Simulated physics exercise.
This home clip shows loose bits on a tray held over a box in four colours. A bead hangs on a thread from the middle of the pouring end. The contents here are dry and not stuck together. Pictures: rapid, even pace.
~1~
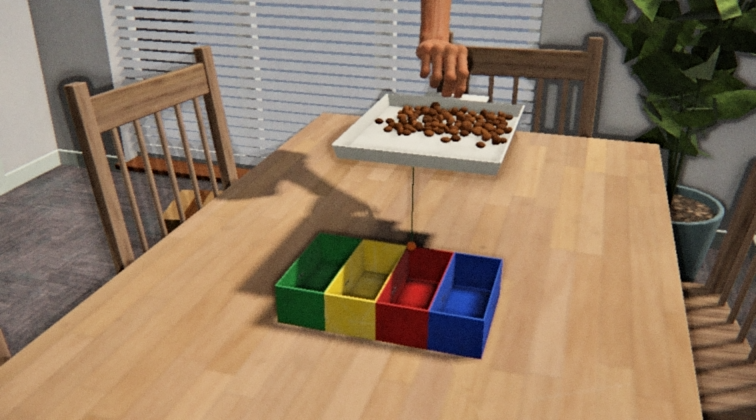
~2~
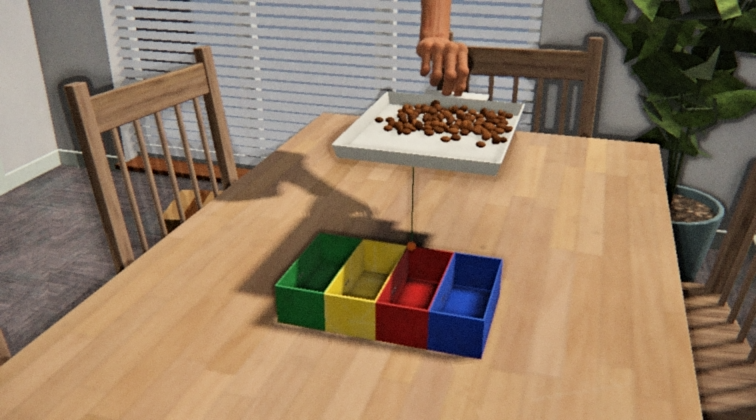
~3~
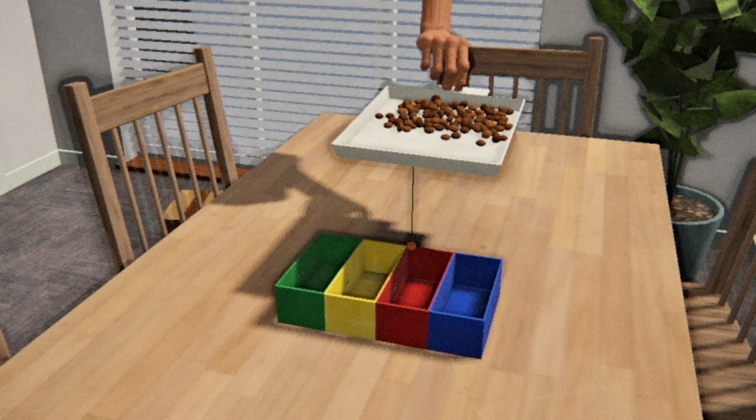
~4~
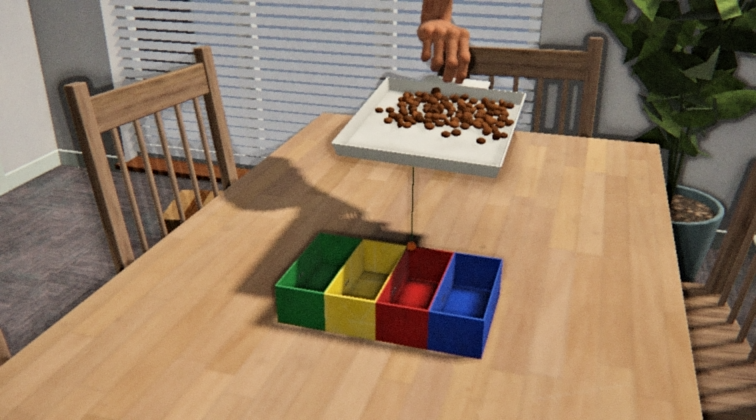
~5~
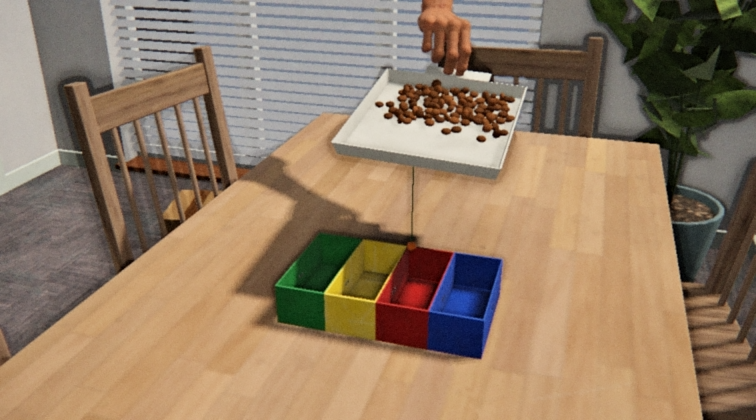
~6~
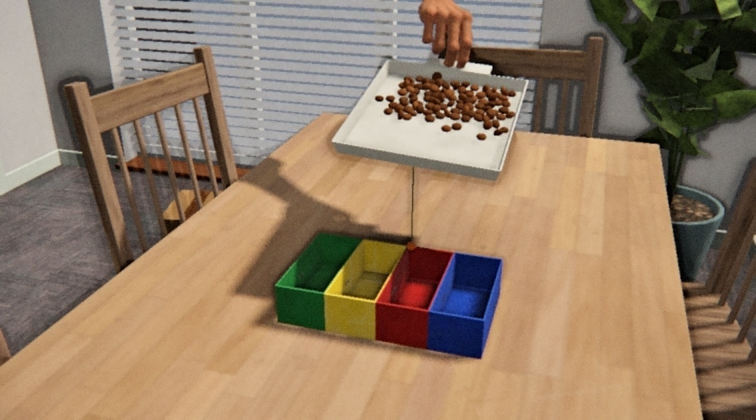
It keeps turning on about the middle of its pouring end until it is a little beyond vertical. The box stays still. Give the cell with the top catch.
Top catch: The blue cell.
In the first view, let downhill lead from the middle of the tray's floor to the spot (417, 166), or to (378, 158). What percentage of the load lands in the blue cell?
First case around 30 per cent, second case 0 per cent.
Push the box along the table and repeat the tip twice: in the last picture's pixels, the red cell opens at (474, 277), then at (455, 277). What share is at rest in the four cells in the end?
First case: Some 100 %; second case: Some 100 %.
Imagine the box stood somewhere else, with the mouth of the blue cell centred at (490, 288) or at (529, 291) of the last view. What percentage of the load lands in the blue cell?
Close to 50 in a hundred, then close to 10 in a hundred.
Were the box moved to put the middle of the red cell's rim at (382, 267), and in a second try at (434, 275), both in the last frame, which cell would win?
With the first placing it's the blue cell, with the second it's that blue cell.
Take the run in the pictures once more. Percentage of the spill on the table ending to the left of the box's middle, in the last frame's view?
About 0 per cent.
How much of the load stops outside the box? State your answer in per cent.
10 %.
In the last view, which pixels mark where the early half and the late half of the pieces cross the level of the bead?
I'd say around (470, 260) at first, then around (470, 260).
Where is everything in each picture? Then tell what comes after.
Corners of the pouring end at (337, 144) and (497, 161), level; middle of the load at (449, 124), bits of dog kibble; bead on its thread at (412, 246); green cell at (301, 304); yellow cell at (350, 313); red cell at (402, 322); blue cell at (456, 331), in the first frame.
Corners of the pouring end at (337, 143) and (497, 161), level; middle of the load at (449, 123), in the second frame.
Corners of the pouring end at (337, 143) and (497, 162), tipped barely, lowest at the right corner; middle of the load at (450, 119), in the third frame.
Corners of the pouring end at (337, 142) and (497, 164), tipped a little, lowest at the right corner; middle of the load at (450, 114), in the fourth frame.
Corners of the pouring end at (337, 141) and (497, 166), tipped a little, lowest at the right corner; middle of the load at (441, 104), in the fifth frame.
Corners of the pouring end at (337, 140) and (497, 168), tipped a little, lowest at the right corner; middle of the load at (441, 98); green cell at (301, 304); yellow cell at (350, 313); red cell at (402, 322); blue cell at (456, 331), in the sixth frame.
Soon, tray tipped steeply; most on the tray; a small part in the blue cell; a stray few in the red cell; a stray few falling or outside the box.
A while on, tray tipped right over; a small part on the tray; about a third in the blue cell; about a quarter in the red cell; a stray few in the yellow cell; about a quarter falling or outside the box.
Towards the end, tray tipped past a quarter turn; about two thirds in the blue cell; about a quarter in the red cell; a stray few in the yellow cell; a small part falling or outside the box.
Finally, tray tipped past a quarter turn; about two thirds in the blue cell; about a quarter in the red cell; a stray few in the yellow cell; none in the green cell; a small part outside the box.
